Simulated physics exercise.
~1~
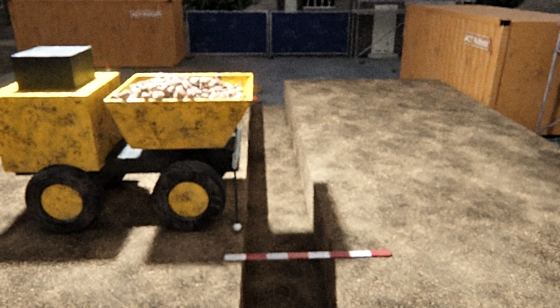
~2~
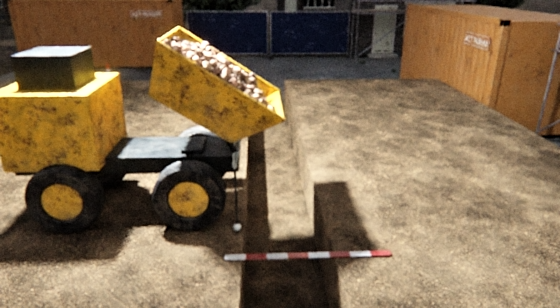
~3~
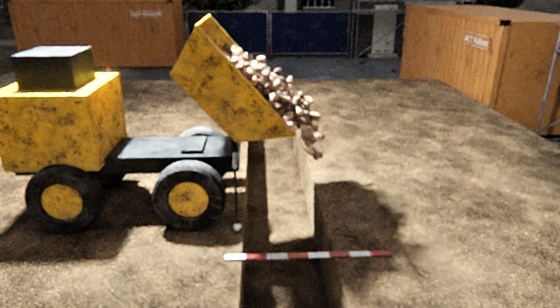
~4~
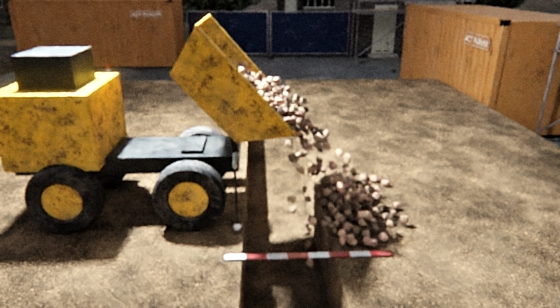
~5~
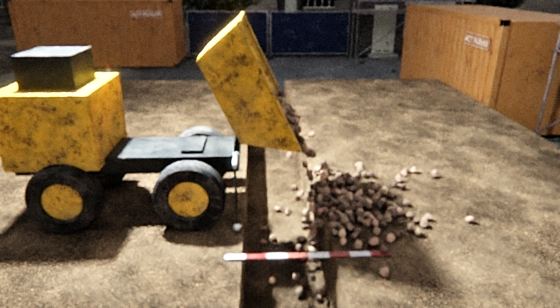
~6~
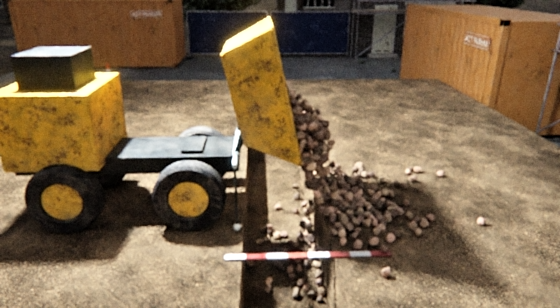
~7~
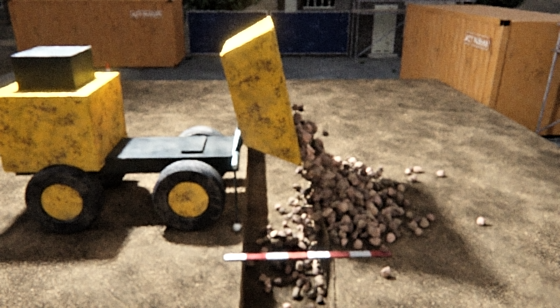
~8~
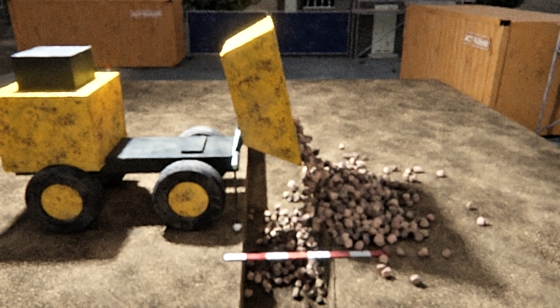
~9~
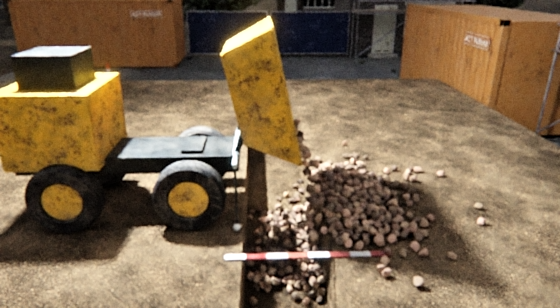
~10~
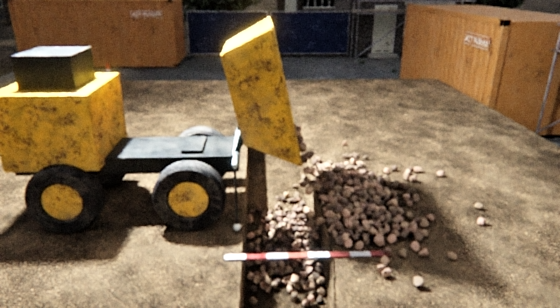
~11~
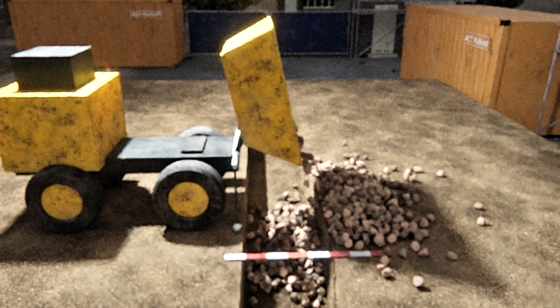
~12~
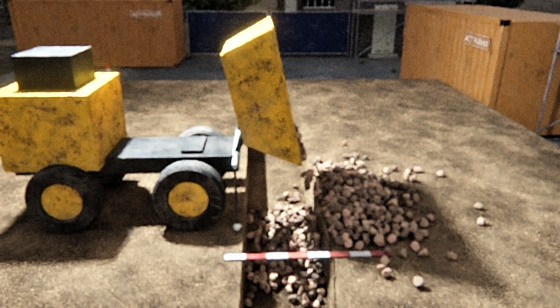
Yellow dumper tipping its skip in stages, spilling crushed rock rightward into a trench and onto the far side, skip staying raised.
